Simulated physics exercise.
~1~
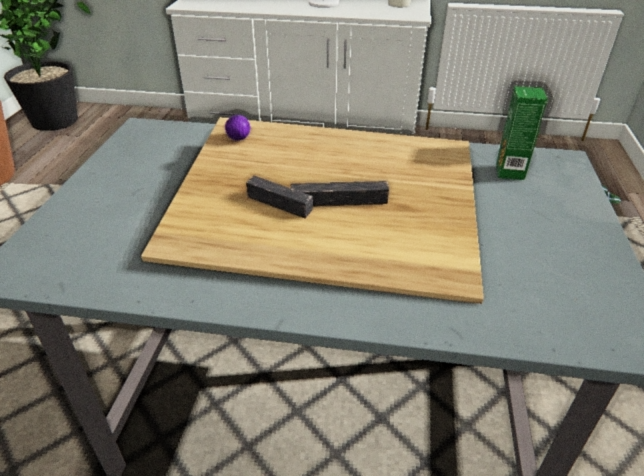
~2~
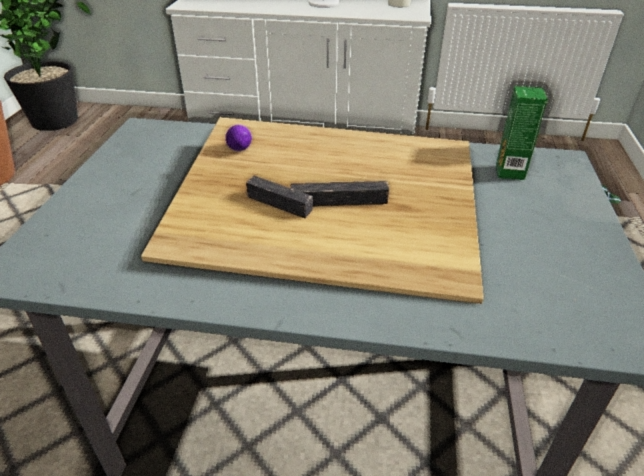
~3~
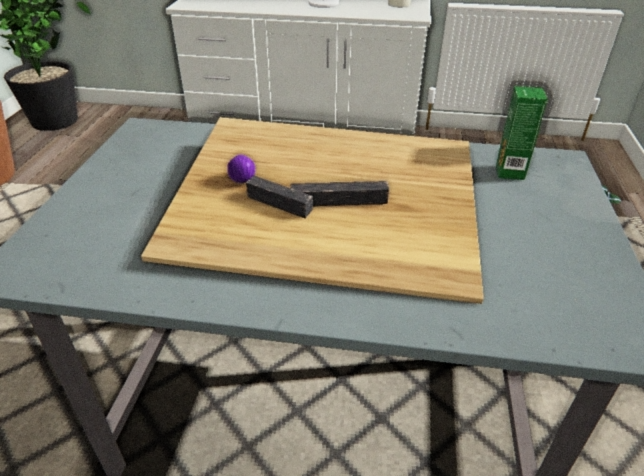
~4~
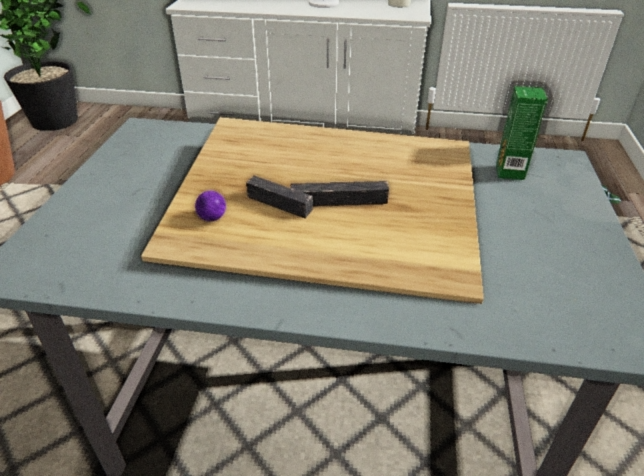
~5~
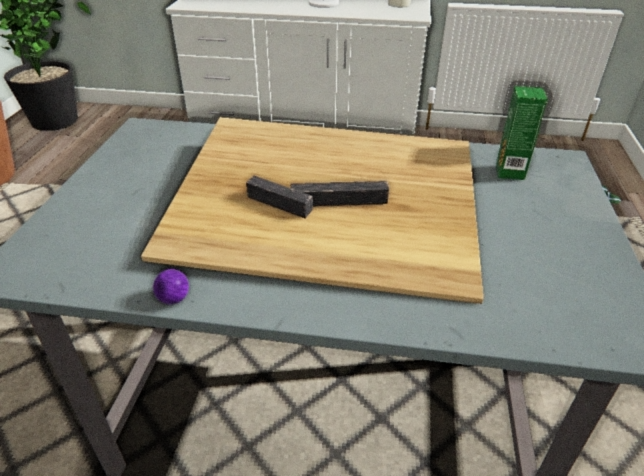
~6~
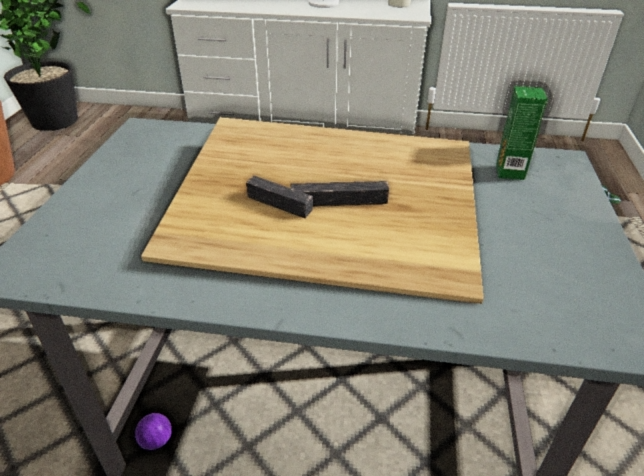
A small purple ball, looking like an onion, sits near the far left corner of a tilted wooden board on a grey-blue table, seen from above and in front in a room with a white cabinet, a radiator and a potted plant. Two dark blocks lie fixed mid-board, and a green carton stands at the table's right. The ball moves down the board toward the viewer, reaches the left end of the blocks, then veers left past them. It leaves the board over the near edge and drops below the tabletop, ending low by the left table leg, while the carton stays upright.
